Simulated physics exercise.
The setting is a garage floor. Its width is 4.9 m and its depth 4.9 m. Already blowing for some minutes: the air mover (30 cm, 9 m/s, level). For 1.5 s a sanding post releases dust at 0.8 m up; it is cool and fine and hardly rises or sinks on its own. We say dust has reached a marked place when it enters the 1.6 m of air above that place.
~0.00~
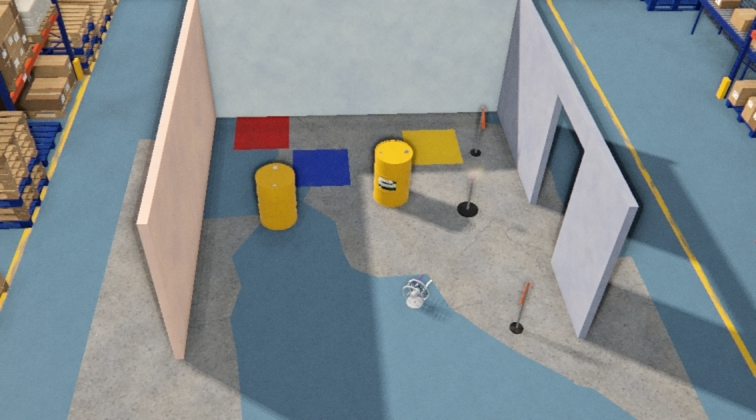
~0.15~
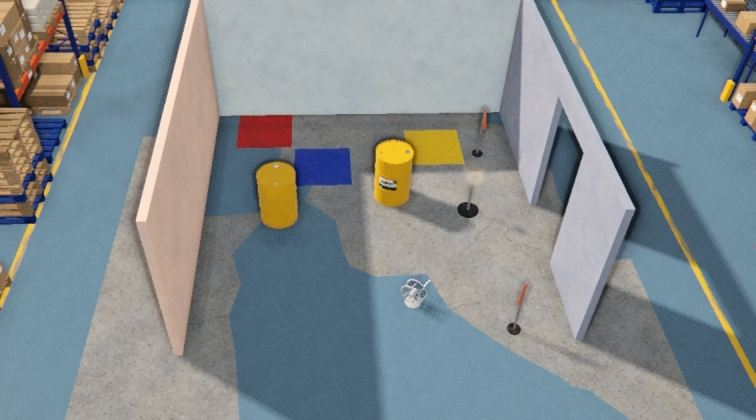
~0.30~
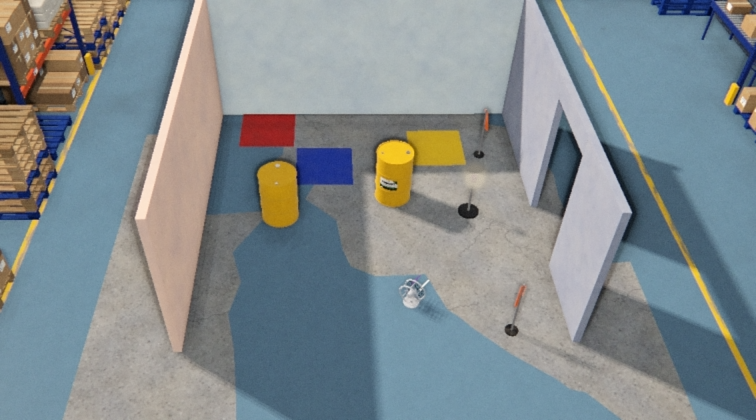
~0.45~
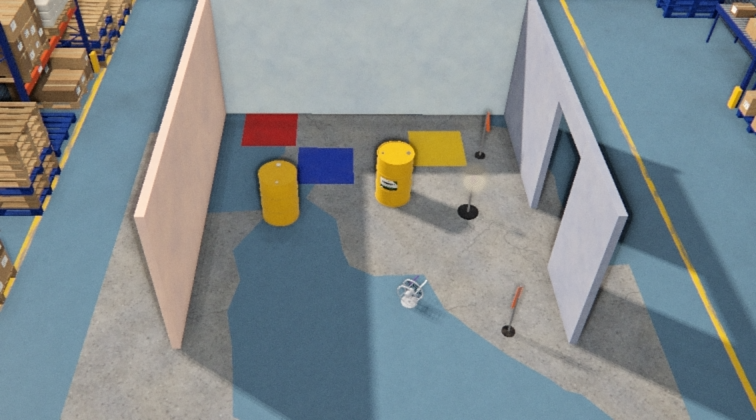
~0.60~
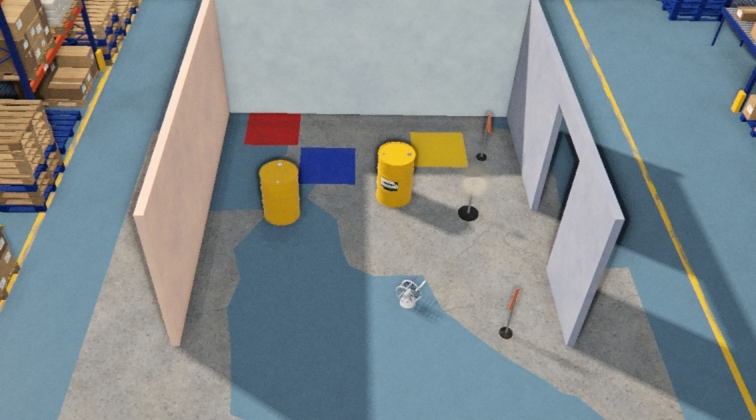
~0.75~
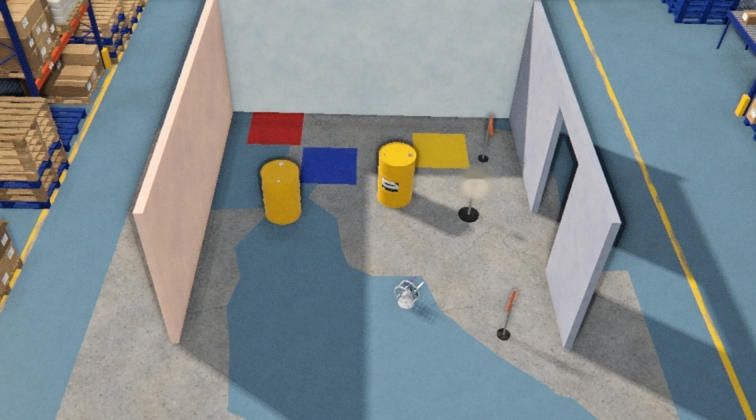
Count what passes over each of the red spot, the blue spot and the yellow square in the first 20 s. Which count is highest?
The red one.
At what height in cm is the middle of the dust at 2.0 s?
Middle height: Approx. 50 cm.
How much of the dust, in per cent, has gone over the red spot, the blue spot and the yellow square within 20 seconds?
30 % red, 0 % blue, 5 % yellow.
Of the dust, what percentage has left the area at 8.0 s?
Roughly 60 percent at that time.
By 2.0 s, 0 % has passed over the blue spot, 1 % over the yellow square and 0 % over the red spot; 0 % has left the area, and the middle of the rest is near (483, 174).
By 4.0 s, 0 % has passed over the blue spot, 4 % over the yellow square and 5 % over the red spot; 23 % has left the area, and the middle of the rest is near (416, 67).
By 8.0 s, 0 % has passed over the blue spot, 6 % over the yellow square and 28 % over the red spot; 63 % has left the area, and the middle of the rest is near (235, 91).
By 20.0 s, 0 % has passed over the blue spot, 6 % over the yellow square and 30 % over the red spot; 93 % has left the area.
